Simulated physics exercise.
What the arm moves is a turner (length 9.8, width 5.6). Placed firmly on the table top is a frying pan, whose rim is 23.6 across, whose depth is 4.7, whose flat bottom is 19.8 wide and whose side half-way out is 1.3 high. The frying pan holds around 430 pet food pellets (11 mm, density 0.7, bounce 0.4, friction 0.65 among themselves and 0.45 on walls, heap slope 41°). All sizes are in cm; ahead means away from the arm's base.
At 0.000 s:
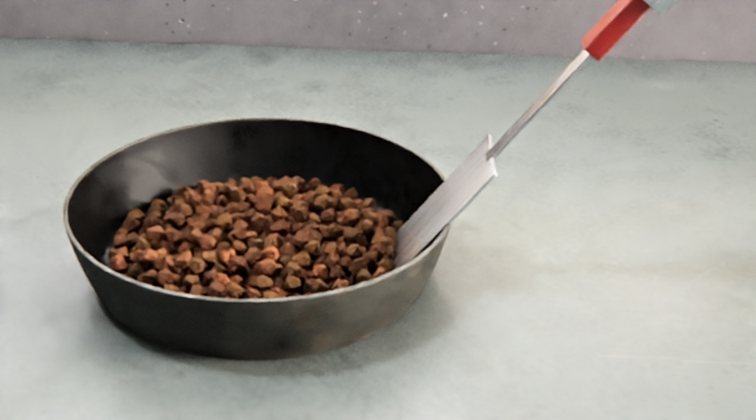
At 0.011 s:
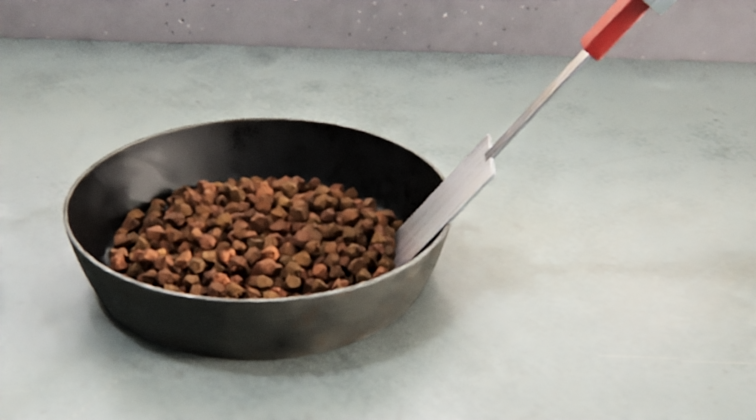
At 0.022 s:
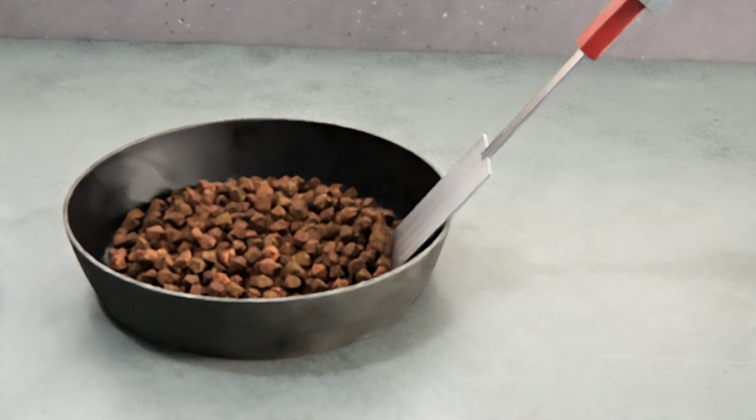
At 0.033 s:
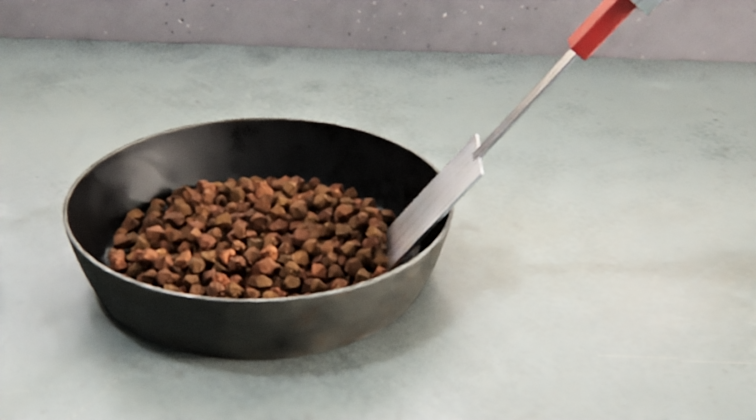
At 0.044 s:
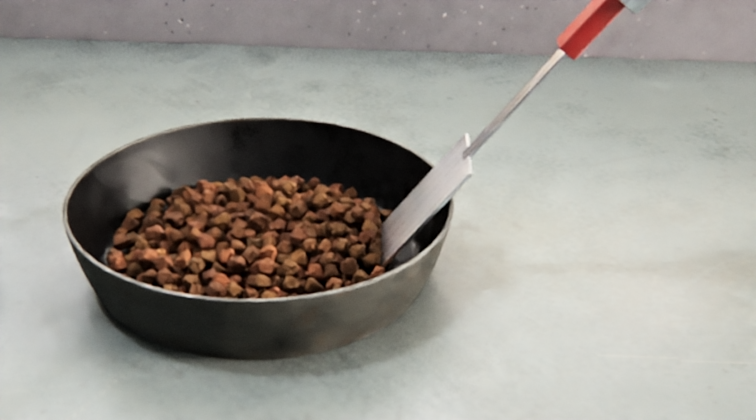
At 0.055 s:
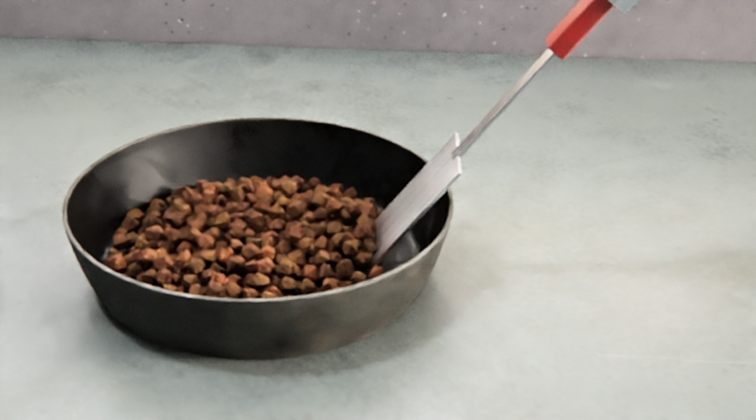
A metal turner with a red handle slid a short way left inside a dark frying pan, nudging the heap of brown pellets slightly, while the pan stayed still on the pale table top.
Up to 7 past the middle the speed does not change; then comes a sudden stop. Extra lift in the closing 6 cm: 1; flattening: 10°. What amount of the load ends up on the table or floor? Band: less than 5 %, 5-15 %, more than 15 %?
Less than 5 %.
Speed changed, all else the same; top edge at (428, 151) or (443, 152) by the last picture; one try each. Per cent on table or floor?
About 5 and 0 percent.
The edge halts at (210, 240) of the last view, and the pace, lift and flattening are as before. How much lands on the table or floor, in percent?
Roughly 0 per cent.
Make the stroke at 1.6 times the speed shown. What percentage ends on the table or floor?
Estimate: Approx. 0 %.
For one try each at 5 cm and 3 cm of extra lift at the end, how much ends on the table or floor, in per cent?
First try about 5 %, second try about 0 %.
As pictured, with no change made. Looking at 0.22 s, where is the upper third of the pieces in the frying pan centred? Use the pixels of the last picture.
Near (201, 226).
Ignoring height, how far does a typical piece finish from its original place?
It works out to roughly 2 cm.
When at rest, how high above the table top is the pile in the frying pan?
About 5.0 cm above the table.
After 0.14 s, sloping 53°, highest piece 5 above the table; 427 in the frying pan.
After 0.22 s, sloping 49°, highest piece 6 above the table; 427 in the frying pan.
After 0.46 s, sloping 43°, highest piece 5 above the table; 426 in the frying pan, 1 on the table or floor.
After 1.51 s, sloping 43°, highest piece 5 above the table; 426 in the frying pan, 1 on the table or floor.
In the end, 426 in the frying pan, 1 on the table or floor. That is 0 % on the table or floor.
